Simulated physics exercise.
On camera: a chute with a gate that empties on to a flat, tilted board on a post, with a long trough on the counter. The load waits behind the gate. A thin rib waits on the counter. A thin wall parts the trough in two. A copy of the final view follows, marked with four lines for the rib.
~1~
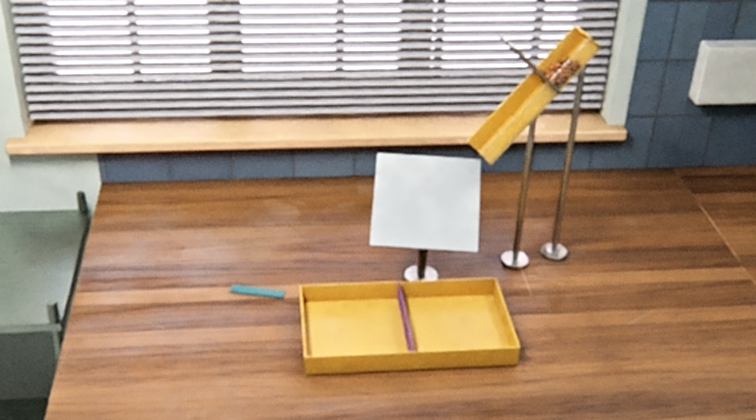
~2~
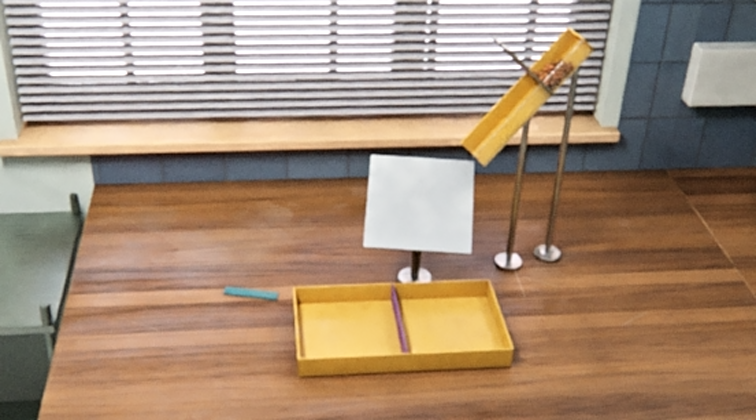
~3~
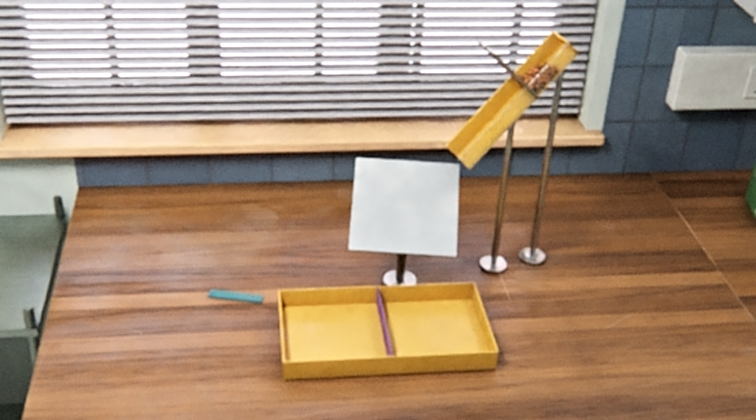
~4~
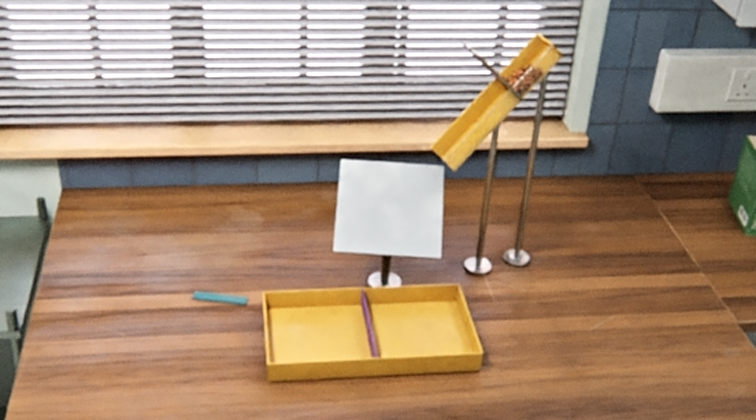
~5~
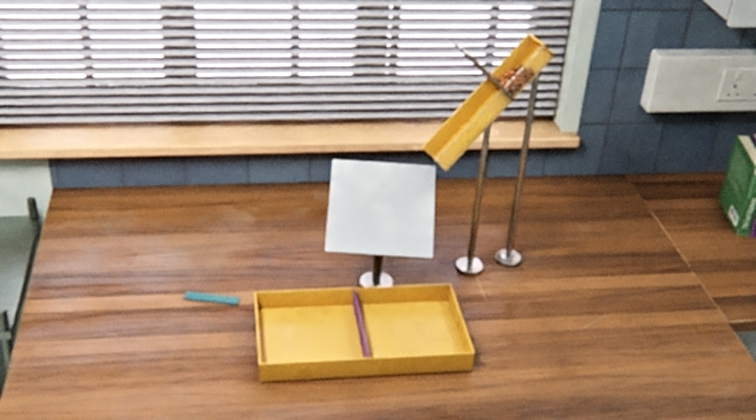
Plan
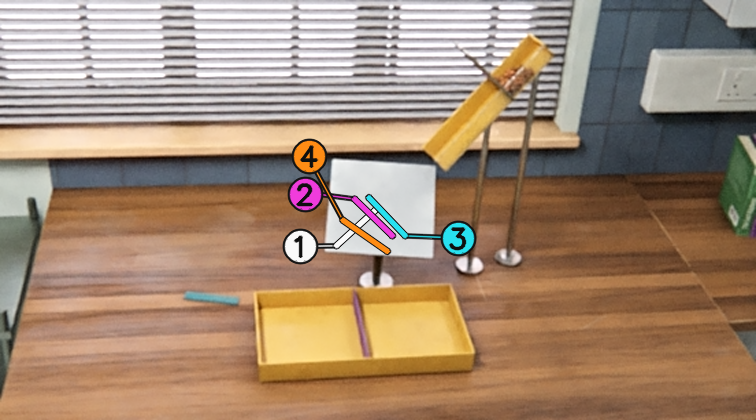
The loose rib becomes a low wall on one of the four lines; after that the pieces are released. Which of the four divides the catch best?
I would pick line 1.
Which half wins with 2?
More lands on the right.
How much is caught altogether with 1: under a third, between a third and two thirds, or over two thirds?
It is over two thirds.
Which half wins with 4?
More lands on the right.
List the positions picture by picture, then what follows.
In the first picture, load behind the gate at (558, 76), cereal balls; lip of the chute at (484, 158), sloping fairly steeply.
In the second picture, middle of the board at (420, 203), tilted fairly steeply; middle of its low edge at (417, 250); of its high edge at (423, 158).
In the third picture, front corners of the trough at (284, 362) and (498, 351); front end of its middle wall at (392, 356).
In the fourth picture, middle of the load at (520, 83); lip at (448, 164).
In the fifth picture, middle of the load at (512, 83); lip at (439, 164).
On the marked copy, line 1 from (375, 210) to (336, 245); line 2 from (354, 199) to (392, 235); line 3 from (368, 197) to (405, 235); line 4 from (342, 220) to (387, 251).
For line 1, of what is caught, about two thirds in the left half, about a third in the right.
For line 2, of what is caught, a small part in the left half, nearly all in the right.
For line 3, of what is caught, a small part in the left half, nearly all in the right.
For line 4, of what is caught, a small part in the left half, nearly all in the right.
